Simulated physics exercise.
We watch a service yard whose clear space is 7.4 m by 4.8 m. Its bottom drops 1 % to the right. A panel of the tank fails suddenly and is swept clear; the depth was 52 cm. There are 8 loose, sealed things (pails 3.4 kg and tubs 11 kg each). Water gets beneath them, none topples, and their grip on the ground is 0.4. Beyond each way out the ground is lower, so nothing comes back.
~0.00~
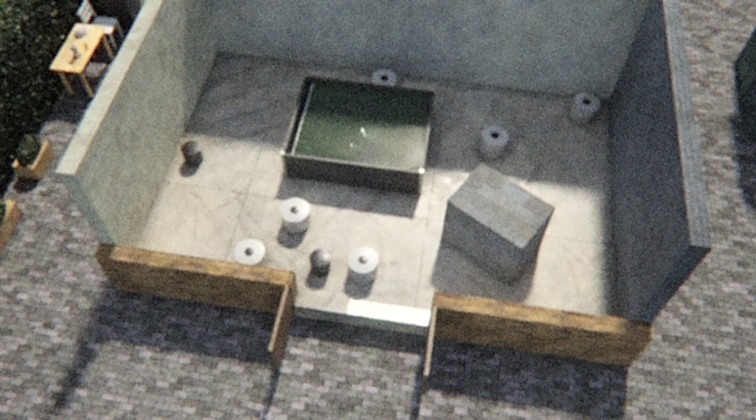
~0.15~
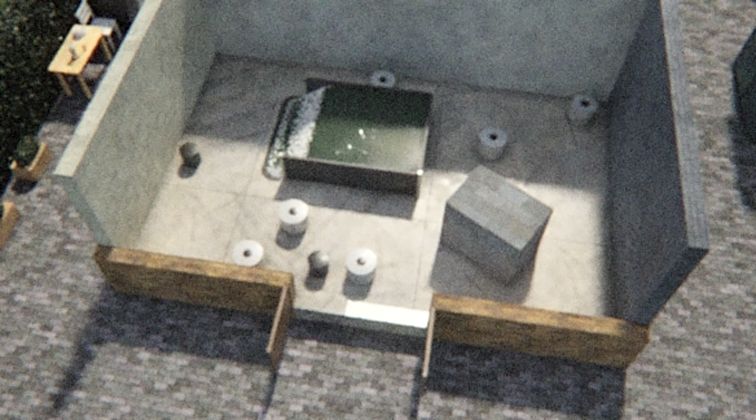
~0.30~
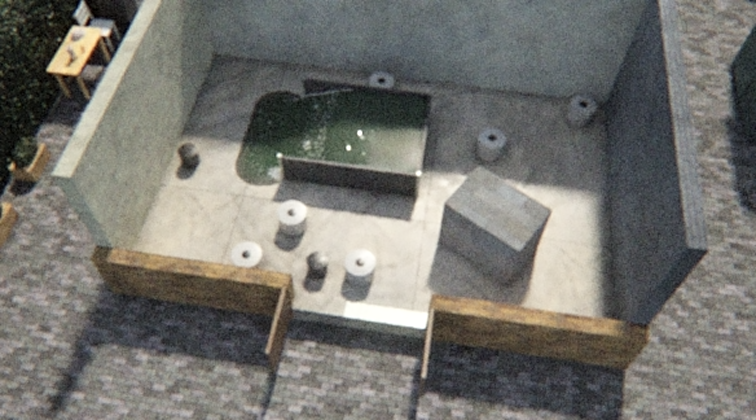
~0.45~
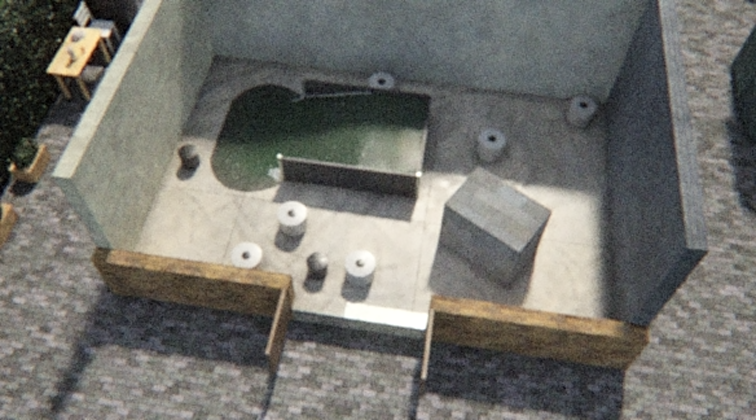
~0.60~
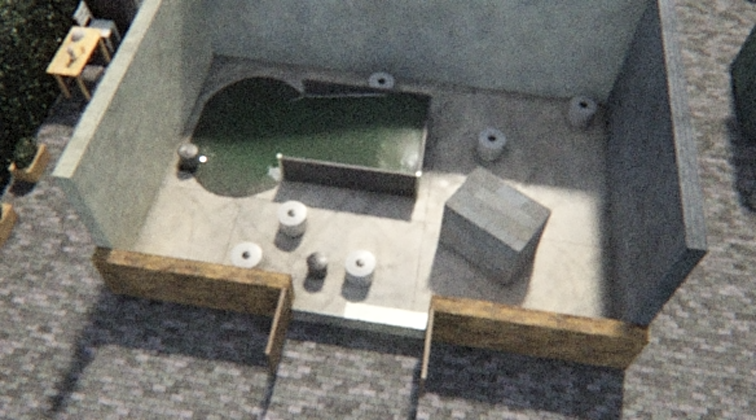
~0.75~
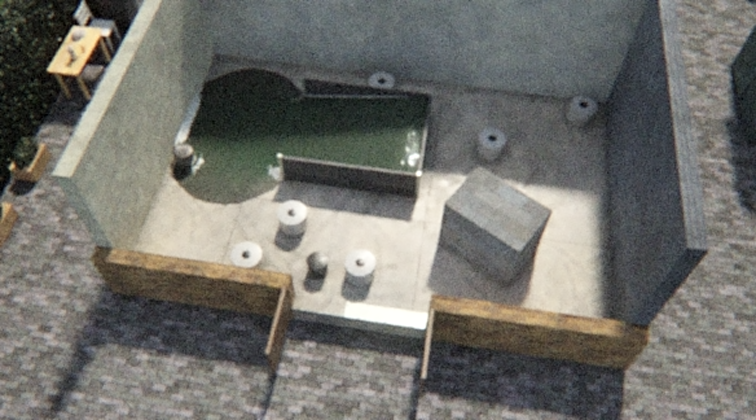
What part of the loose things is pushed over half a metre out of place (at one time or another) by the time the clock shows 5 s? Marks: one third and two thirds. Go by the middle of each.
It is between one and two thirds.
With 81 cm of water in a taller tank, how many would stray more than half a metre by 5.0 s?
Then 7.
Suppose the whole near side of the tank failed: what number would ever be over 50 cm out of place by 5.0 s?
Then 5.
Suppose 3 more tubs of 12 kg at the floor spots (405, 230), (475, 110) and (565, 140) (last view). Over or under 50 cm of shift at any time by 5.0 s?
In that order: Short of it, over, less.
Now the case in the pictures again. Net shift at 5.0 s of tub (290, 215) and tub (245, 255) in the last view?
In that order: 20 cm, 250 cm.
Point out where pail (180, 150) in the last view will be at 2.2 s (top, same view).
Around (163, 239).
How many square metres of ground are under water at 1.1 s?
Roughly 10.0 m2.
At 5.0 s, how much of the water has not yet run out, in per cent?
About 98 per cent.
After 1.1 s 0 of 8 are over 50 cm from their spots; 1 afloat.
After 2.2 s 1 of 8 are over 50 cm from their spots; 1 afloat.
After 3.5 s 2 of 8 are over 50 cm from their spots; 1 afloat.
After 5.0 s 5 of 8 are over 50 cm from their spots, and 5 have been at some point; 1 afloat.
